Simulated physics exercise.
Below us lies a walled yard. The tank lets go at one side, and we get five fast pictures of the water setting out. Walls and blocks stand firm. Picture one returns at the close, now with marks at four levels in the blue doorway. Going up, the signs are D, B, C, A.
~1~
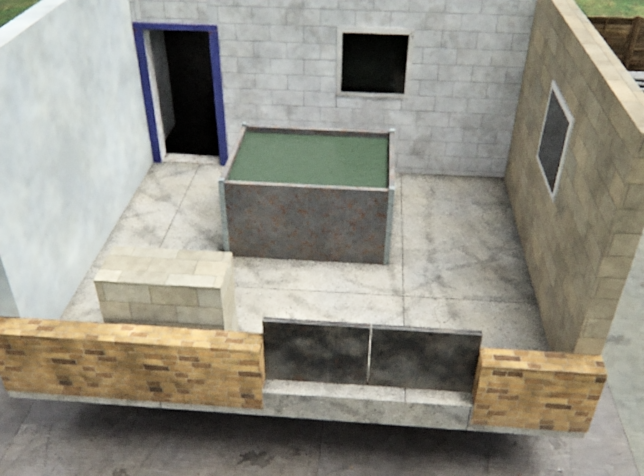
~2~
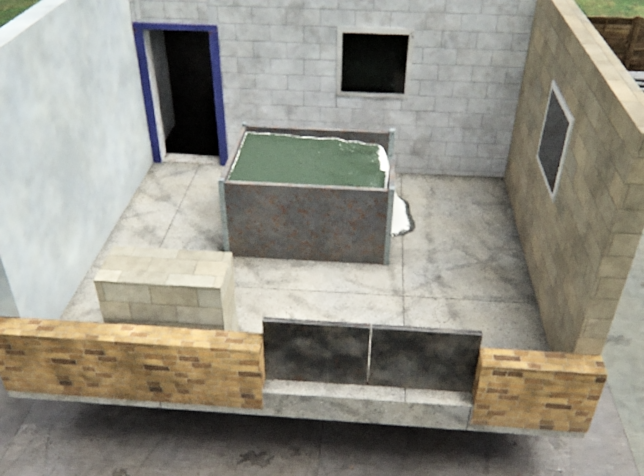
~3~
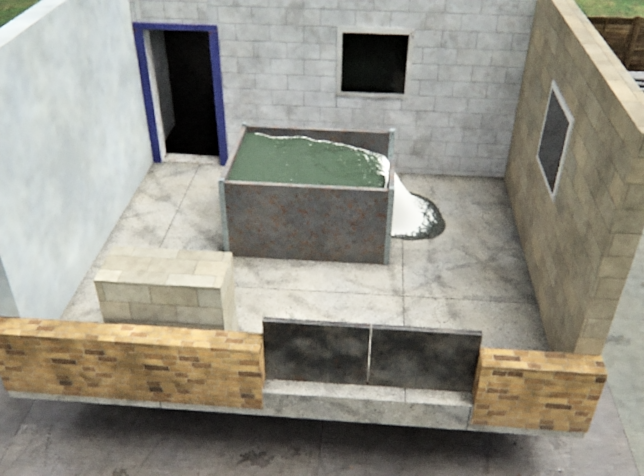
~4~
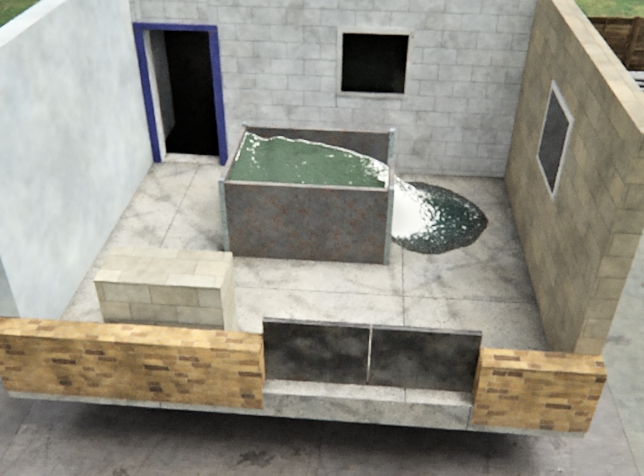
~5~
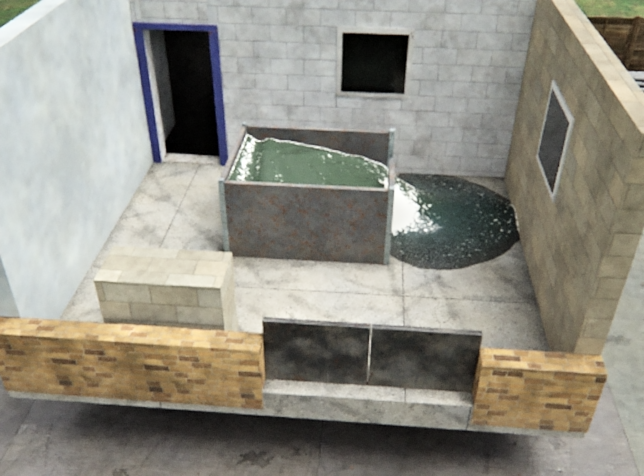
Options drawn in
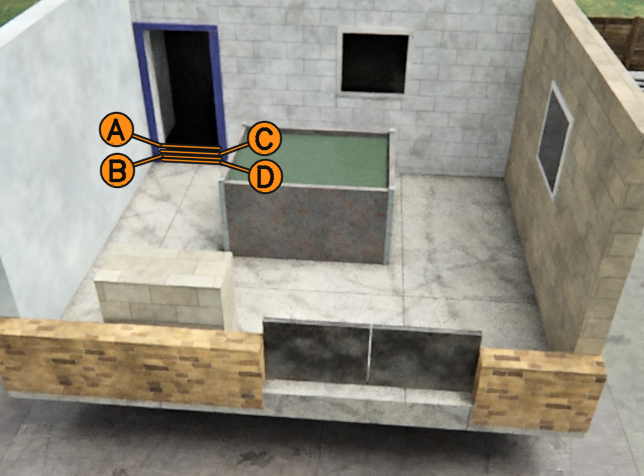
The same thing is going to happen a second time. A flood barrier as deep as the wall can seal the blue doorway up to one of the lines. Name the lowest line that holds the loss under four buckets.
The limit is C.
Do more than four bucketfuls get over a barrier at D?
Yes, that goes wrong.
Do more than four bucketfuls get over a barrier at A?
No, that is safe.
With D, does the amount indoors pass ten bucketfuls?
Yes, clearly.
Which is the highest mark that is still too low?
B it is.
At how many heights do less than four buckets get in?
Two.
In orange, A at (189, 146); B at (191, 157); C at (190, 152); D at (191, 161); from the bottom up D, B, C, A.
If A is chosen, nothing gets over.
If B is chosen, about 8 bucketfuls get in.
If C is chosen, a bucket or two gets in.
If D is chosen, some 20 bucketfuls get in.
